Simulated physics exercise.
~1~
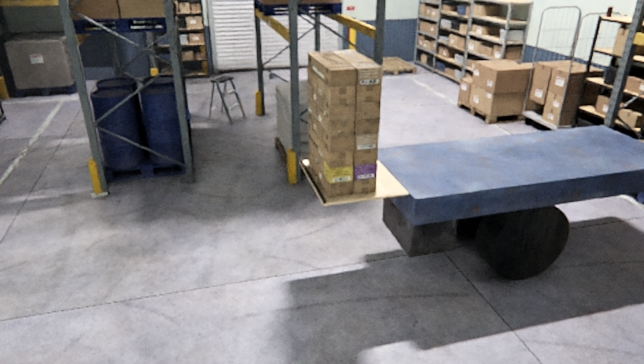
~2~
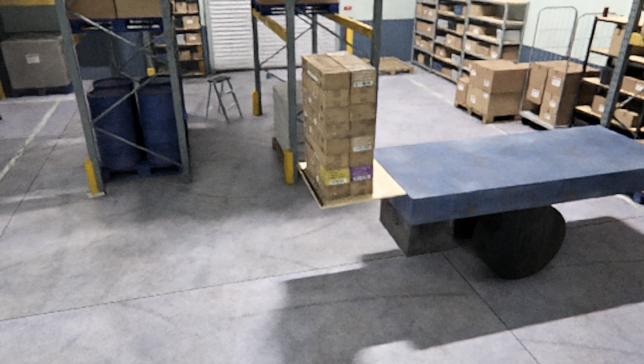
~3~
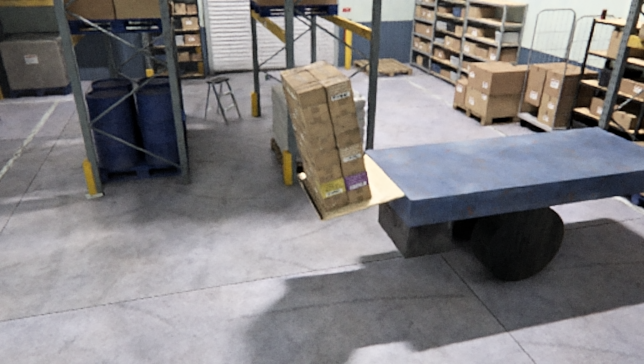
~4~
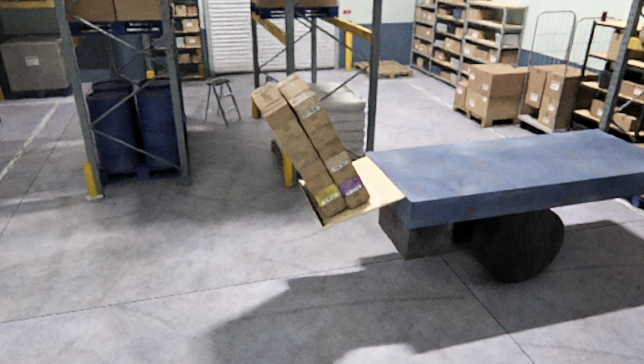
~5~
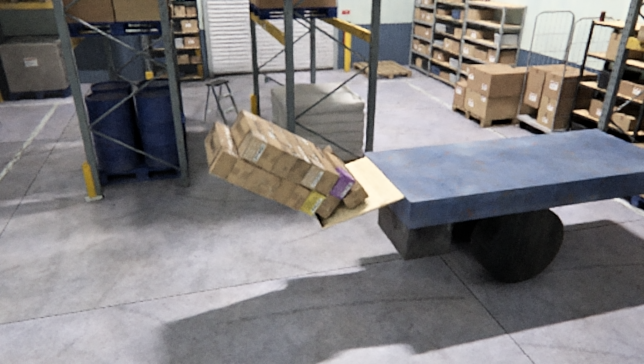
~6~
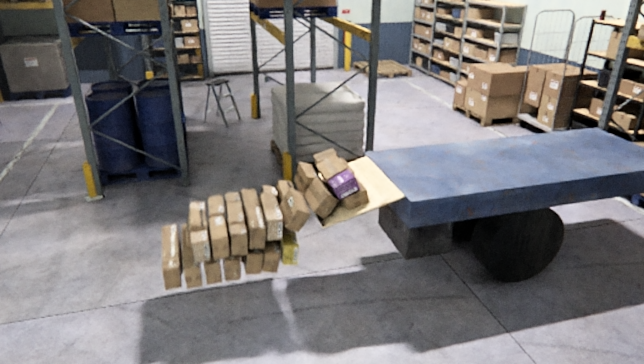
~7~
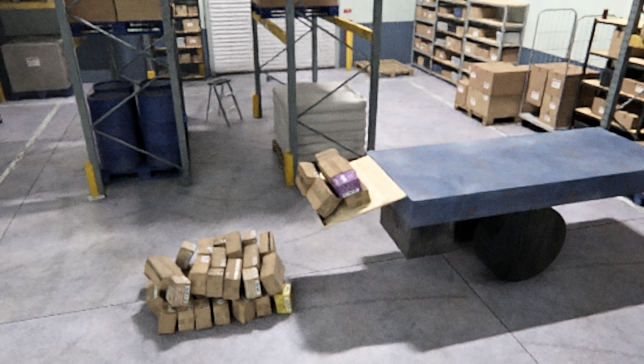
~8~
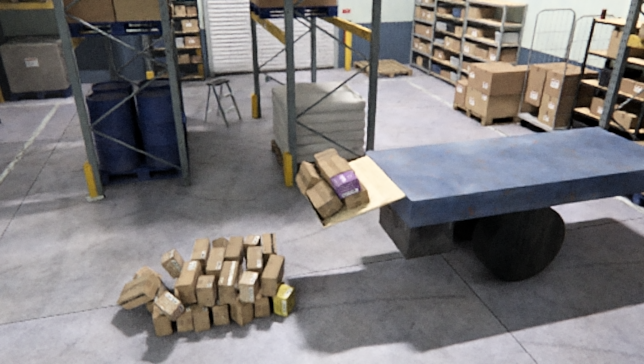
In a warehouse, a tall stack of brown boxes stood on a flap at the end of a blue flat-bed until the flap tilted down and the stack toppled left, most boxes landing heaped on the floor while a few, including the purple-labelled one, stayed aboard.
